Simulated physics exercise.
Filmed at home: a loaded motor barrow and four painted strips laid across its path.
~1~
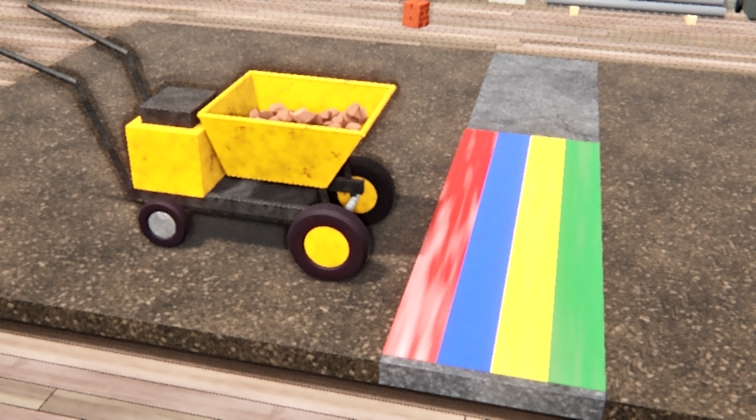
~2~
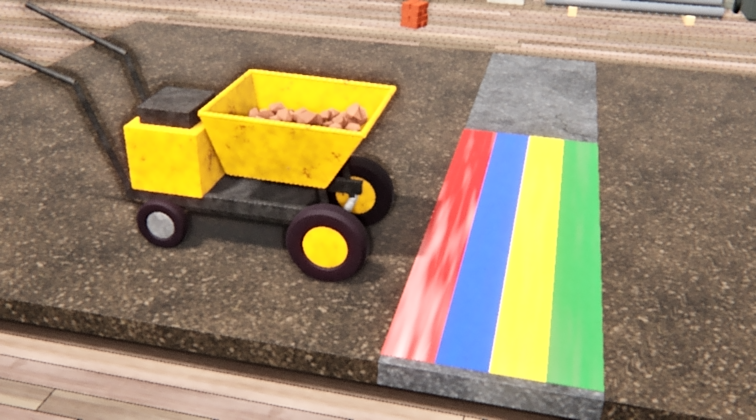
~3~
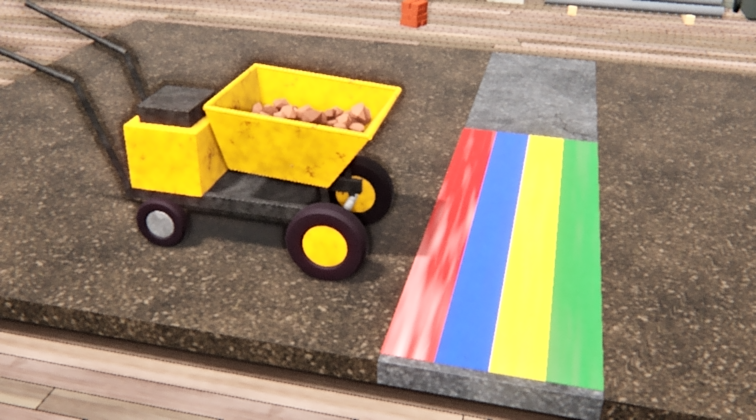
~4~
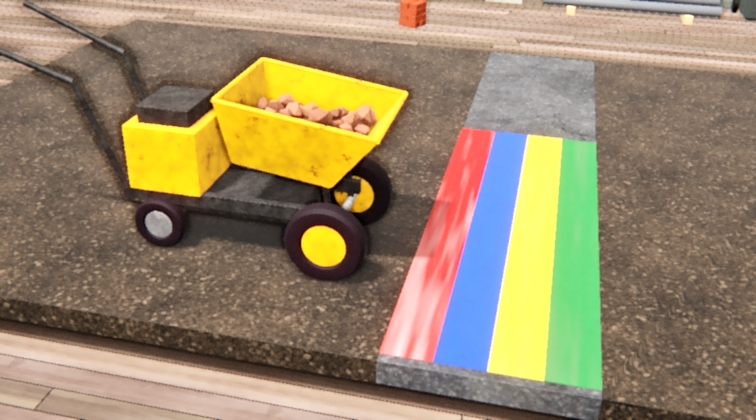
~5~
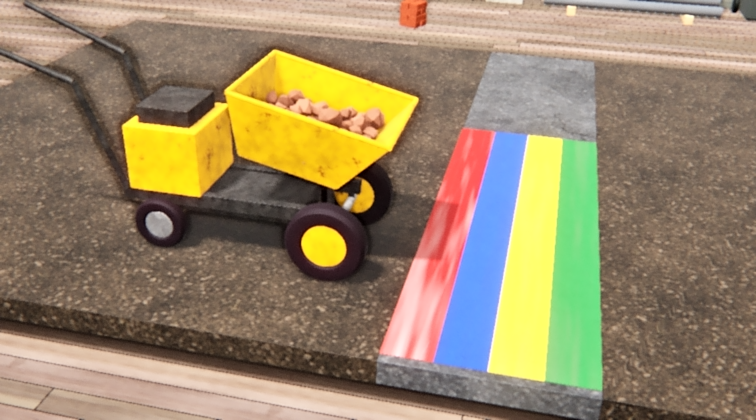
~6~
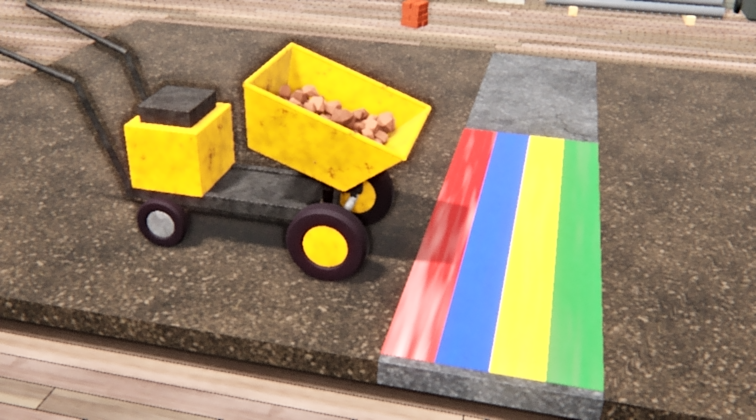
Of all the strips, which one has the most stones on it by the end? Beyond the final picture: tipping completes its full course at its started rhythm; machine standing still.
Most stones end on the blue strip.
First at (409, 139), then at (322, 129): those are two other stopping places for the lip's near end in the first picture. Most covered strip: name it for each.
Result, place 1: Yellow; place 2: That red strip.
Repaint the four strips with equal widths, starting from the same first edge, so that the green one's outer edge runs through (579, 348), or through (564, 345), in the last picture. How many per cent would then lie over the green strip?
In order, 10 % and 10 %.
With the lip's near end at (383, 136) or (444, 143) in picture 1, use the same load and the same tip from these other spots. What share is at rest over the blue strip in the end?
The first gives 30 %, the second 0 %.
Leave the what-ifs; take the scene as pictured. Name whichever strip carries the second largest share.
The next one is the yellow one.
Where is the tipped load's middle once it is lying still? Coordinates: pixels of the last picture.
Last view, centre at rest - approx. (501, 267).
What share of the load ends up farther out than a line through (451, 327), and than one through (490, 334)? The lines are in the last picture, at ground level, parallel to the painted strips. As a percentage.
Respectively 70 and 40 percent.
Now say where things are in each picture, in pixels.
In the first picture, lip of the skip at (362, 134), level; top of the load at (306, 123), lumps of rubble; red strip at (422, 318); blue strip at (472, 326); yellow strip at (524, 334); green strip at (577, 343).
In the second picture, lip of the skip at (363, 135), level; top of the load at (306, 123).
In the third picture, lip of the skip at (369, 137), tipped barely; top of the load at (281, 120).
In the fourth picture, lip of the skip at (377, 141), tipped a little; top of the load at (271, 113).
In the fifth picture, lip of the skip at (389, 148), tipped a little; top of the load at (281, 108).
In the sixth picture, lip of the skip at (403, 158), tipped clearly; top of the load at (295, 104); red strip at (420, 318); blue strip at (471, 326); yellow strip at (522, 334); green strip at (576, 343).
Soon, skip tipped steeply; all in the skip.
A while on, skip tipped right over; nearly all in the skip; a small part over the blue strip.
Towards the end, skip tipped right over; about half in the skip; about a quarter over the blue strip; about a quarter over the yellow strip; a small part over the green strip; a stray few off the paint.
Finally, skip tipped right over; a small part in the skip; a small part over the red strip; about a third over the blue strip; about a quarter over the yellow strip; a small part over the green strip; a stray few off the paint.
